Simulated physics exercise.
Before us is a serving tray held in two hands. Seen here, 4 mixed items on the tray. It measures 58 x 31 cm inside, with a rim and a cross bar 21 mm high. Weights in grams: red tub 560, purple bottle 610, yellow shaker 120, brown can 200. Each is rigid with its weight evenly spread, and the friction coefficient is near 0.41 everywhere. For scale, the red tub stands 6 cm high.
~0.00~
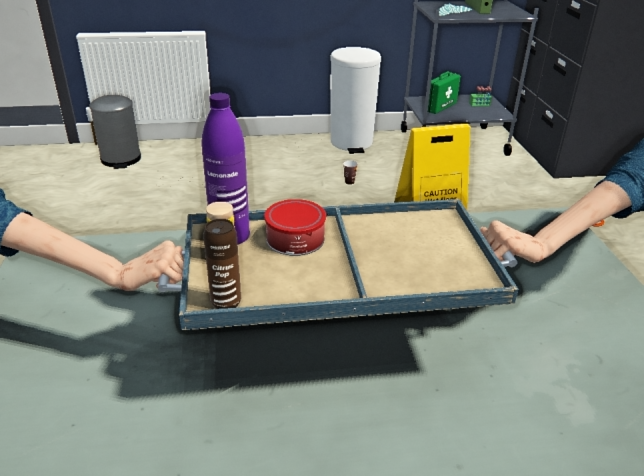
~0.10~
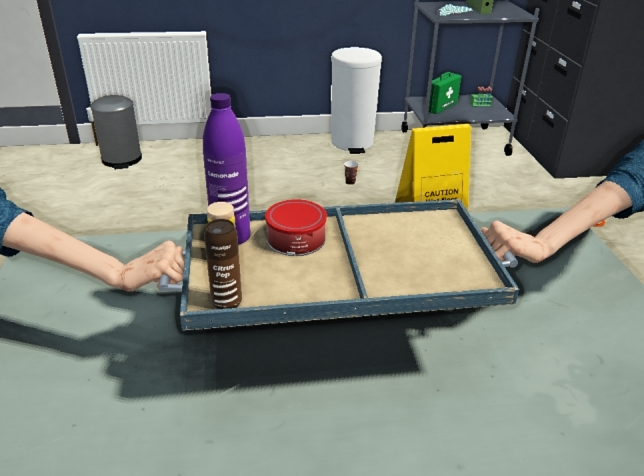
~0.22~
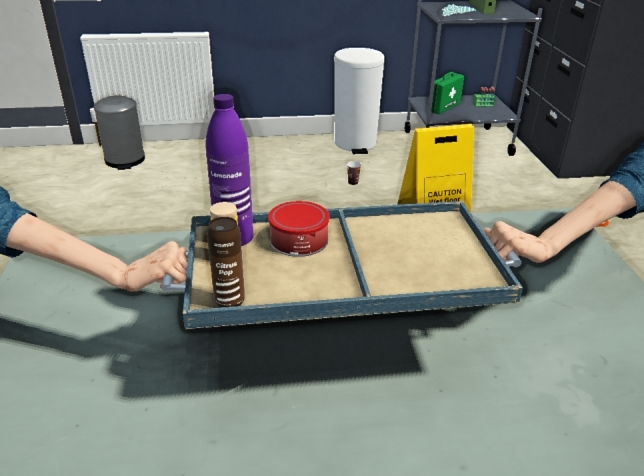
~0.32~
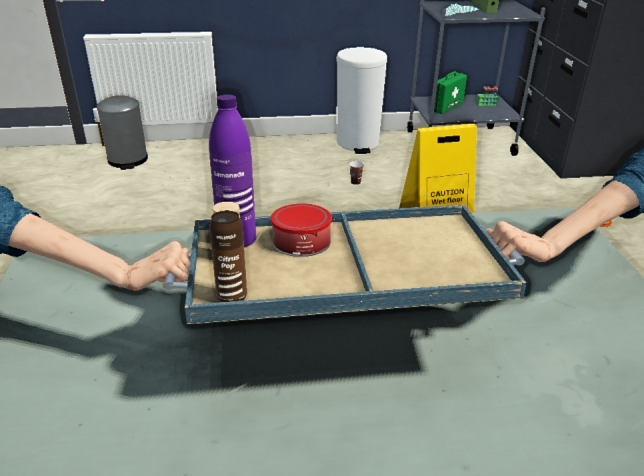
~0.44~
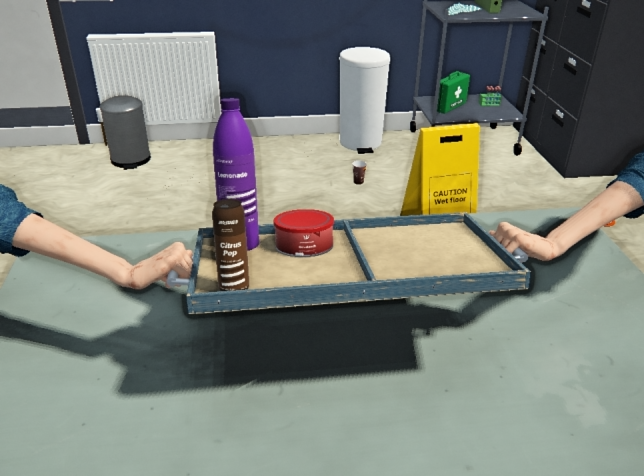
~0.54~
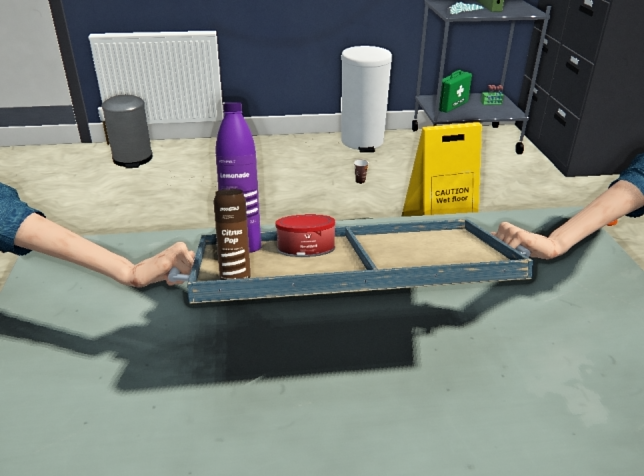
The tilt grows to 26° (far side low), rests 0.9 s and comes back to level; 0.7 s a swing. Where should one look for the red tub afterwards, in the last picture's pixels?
It ends at about (305, 221).
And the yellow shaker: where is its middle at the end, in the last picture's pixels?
Around (212, 213).
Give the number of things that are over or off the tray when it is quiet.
That comes to 3.
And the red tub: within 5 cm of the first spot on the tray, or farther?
The red tub stays put.
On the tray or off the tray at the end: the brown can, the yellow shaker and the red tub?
The brown can finishes off the tray; the yellow shaker ends on the tray; the red tub is still on the tray.
After 1.04 s, tray tilted 26°, far edge down; purple bottle now off the tray; red tub moved 2 cm near (305, 238); brown can on its side.
After 1.84 s, tray tilted 24°, far edge down; brown can now off the tray; red tub moved 2 cm near (305, 236); yellow shaker 74° off its base.
In the end (4.0 s), off the tray, purple bottle and brown can; toppled on the tray, yellow shaker; the last one under 5 cm from the start. In the last view, red tub near (305, 221).
